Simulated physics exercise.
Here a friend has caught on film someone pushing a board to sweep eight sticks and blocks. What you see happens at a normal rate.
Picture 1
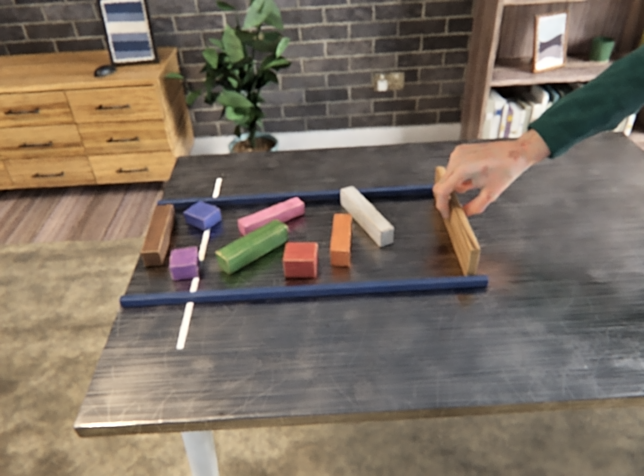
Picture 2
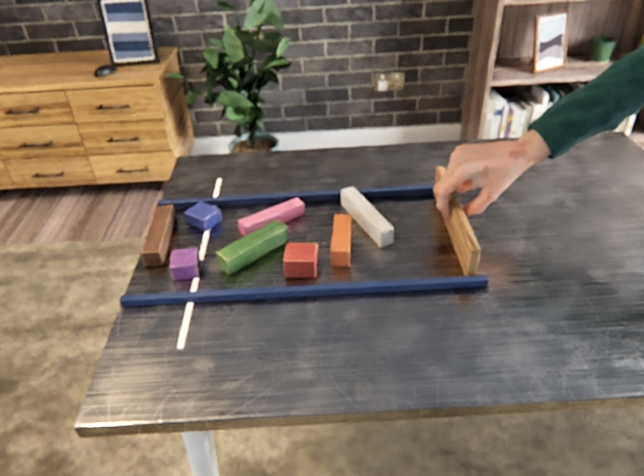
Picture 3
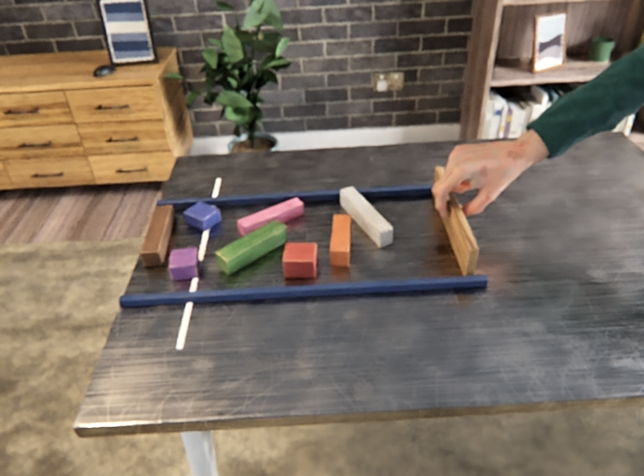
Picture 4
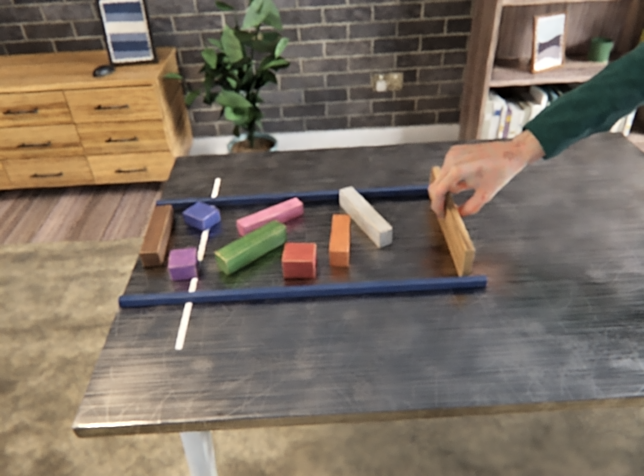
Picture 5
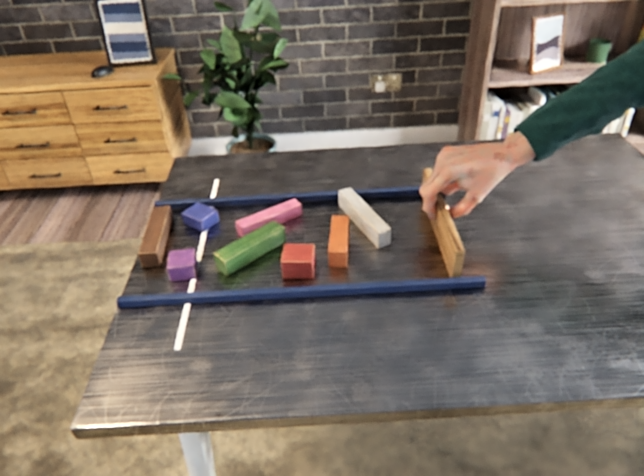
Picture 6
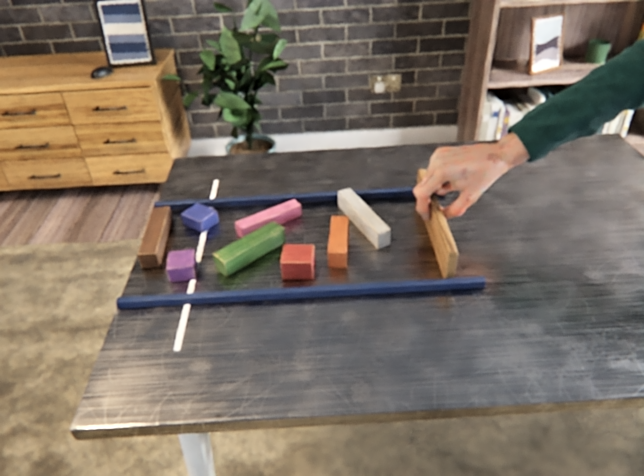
On a dark tabletop, a hand slides a wooden board slightly left toward scattered colored blocks.
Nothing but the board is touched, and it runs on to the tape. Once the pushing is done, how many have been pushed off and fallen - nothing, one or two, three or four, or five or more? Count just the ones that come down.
By then one or two have fallen.
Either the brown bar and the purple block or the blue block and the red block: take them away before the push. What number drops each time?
The counts: 0 and 1.
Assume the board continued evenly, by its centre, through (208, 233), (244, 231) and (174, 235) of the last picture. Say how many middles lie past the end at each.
Past the end: 1, 0 and 5.
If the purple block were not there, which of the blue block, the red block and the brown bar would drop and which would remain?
As for the blue block, it is retained; the red block is retained; the brown bar is not retained.
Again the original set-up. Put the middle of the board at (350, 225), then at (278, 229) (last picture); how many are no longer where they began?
By then 2, and later 5.
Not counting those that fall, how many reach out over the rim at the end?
I'd put it at 3.
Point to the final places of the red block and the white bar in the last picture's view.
One is at about (175, 281), the other at about (196, 226).
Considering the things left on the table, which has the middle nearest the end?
Purple block.
Soon after, none off yet; brown bar at rest near (156, 236); purple block at rest near (182, 265); blue block at rest near (200, 218).
Then, none off yet; brown bar moving near (152, 236); purple block moved about its own width near (164, 268); blue block moved a little near (185, 215).
At rest, the number that fall off is one or two; fallen, brown bar.
